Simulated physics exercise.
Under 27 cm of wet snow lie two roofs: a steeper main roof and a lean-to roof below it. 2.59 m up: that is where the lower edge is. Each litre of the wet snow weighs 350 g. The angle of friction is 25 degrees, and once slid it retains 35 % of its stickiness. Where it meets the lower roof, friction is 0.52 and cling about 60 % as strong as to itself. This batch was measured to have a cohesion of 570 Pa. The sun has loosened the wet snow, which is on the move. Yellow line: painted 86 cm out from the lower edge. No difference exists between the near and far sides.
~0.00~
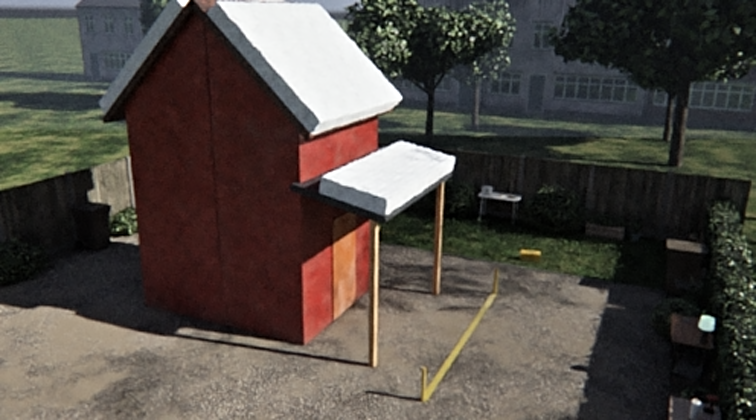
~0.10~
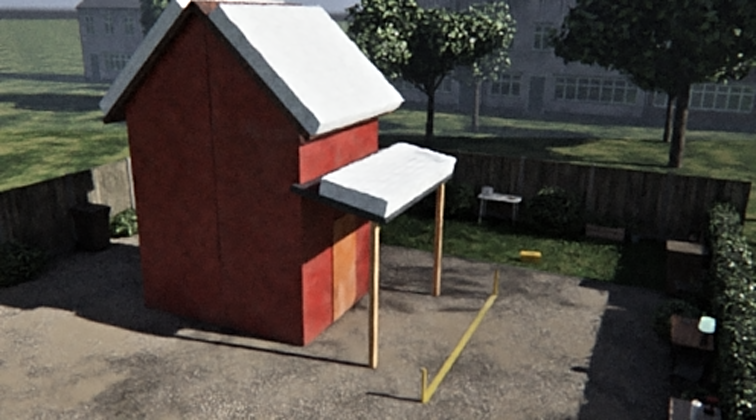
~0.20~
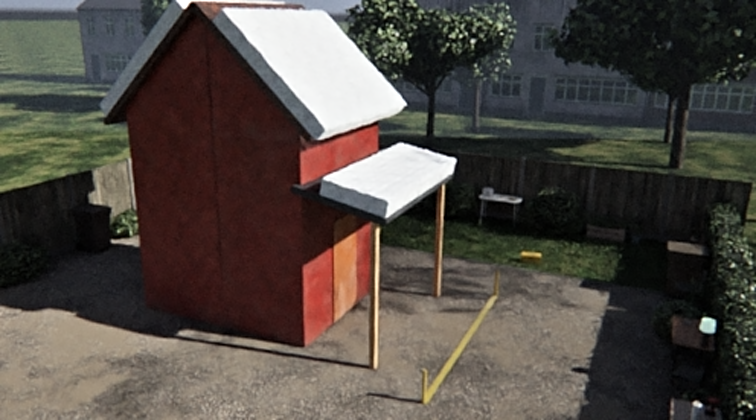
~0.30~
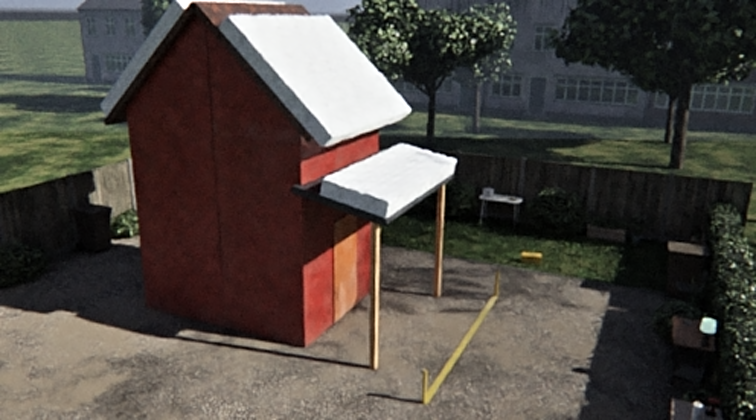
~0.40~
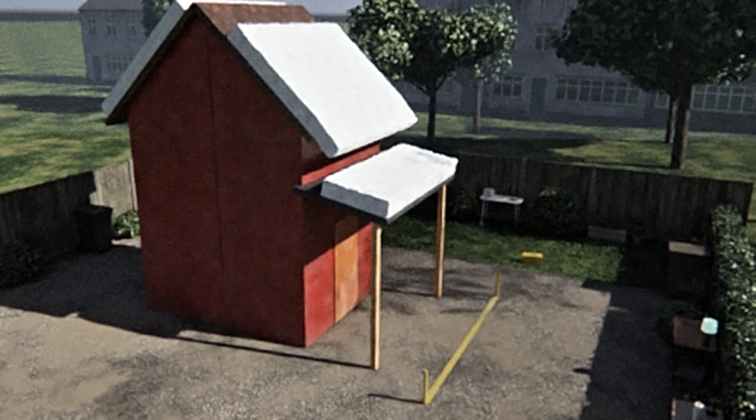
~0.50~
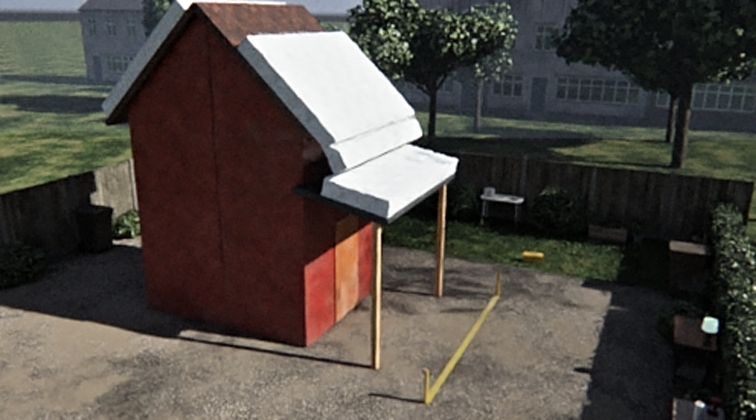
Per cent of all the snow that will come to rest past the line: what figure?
Near 59 %.
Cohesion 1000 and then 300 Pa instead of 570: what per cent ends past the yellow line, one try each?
It'd be some 50 percent the first time and some 65 percent the second.
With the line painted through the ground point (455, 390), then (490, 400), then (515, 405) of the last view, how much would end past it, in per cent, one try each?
50 %, 40 %, 30 %.
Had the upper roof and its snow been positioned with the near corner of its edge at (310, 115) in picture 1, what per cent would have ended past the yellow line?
65 %, roughly.
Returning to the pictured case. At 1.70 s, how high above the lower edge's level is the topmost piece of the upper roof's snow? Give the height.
I'd estimate around 0.5 m up from the lower edge.
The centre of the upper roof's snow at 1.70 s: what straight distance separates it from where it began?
I'd reckon close to 4.6 m.
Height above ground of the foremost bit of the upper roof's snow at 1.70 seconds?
0.2 m or thereabouts.
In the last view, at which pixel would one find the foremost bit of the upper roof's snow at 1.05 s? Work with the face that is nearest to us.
It shows up near (426, 224) in the last picture.
After 1.05 s, none is below the lower edge and 0 % is past the line.
After 1.70 s, 62 % is below the lower edge and 52 % is past the line.
After 2.35 s, 70 % is below the lower edge and 59 % is past the line.
After 3.00 s, 70 % is below the lower edge and 59 % is past the line.
After 3.10 s, at the end, 70 % is below the lower edge and 59 % is past the line.
